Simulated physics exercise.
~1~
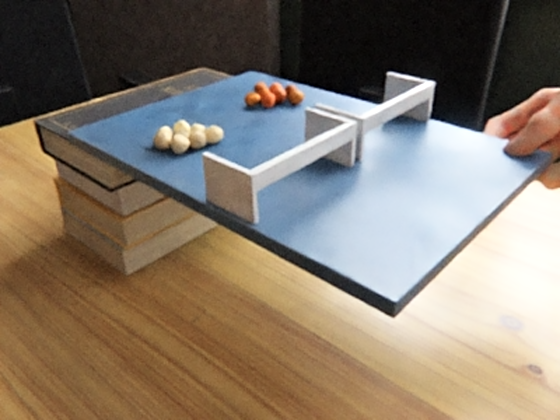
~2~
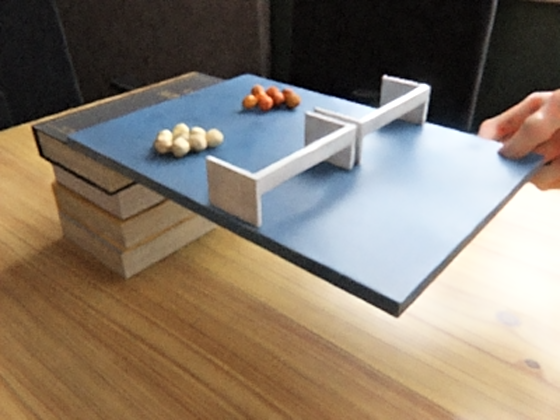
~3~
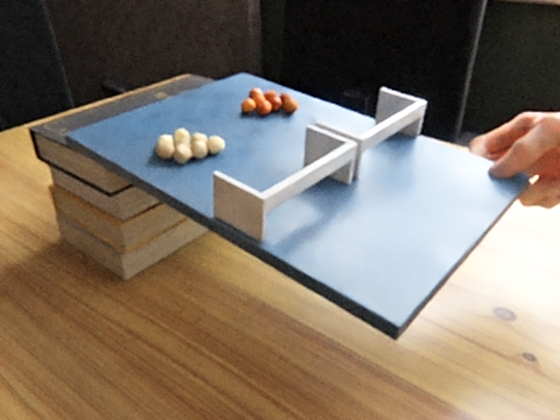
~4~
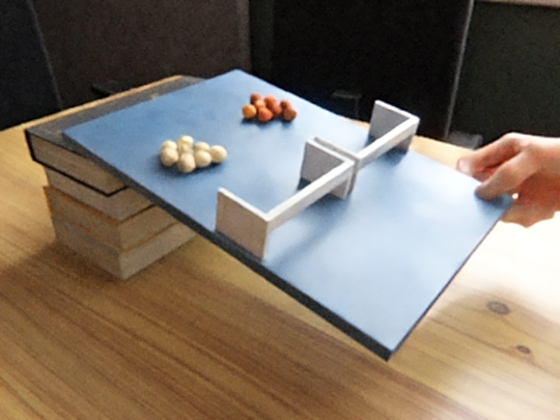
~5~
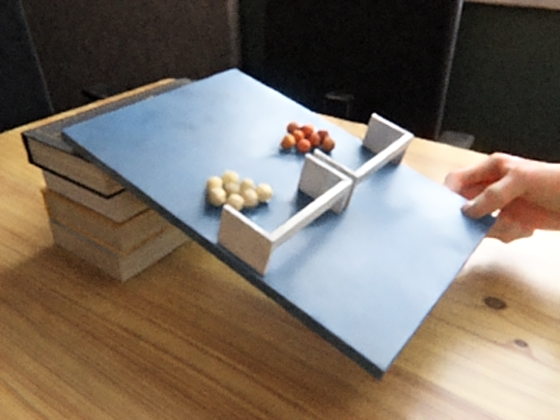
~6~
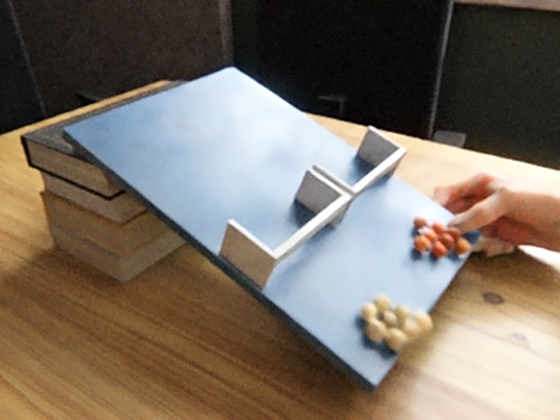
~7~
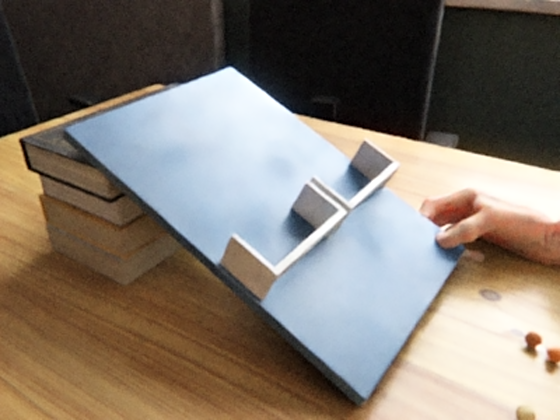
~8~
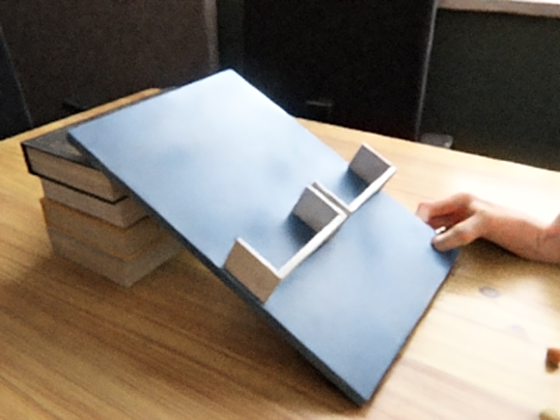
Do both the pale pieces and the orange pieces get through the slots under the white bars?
Yes, both groups get through. The pale pieces pass under the nearer bar and the orange pieces pass under the farther one.
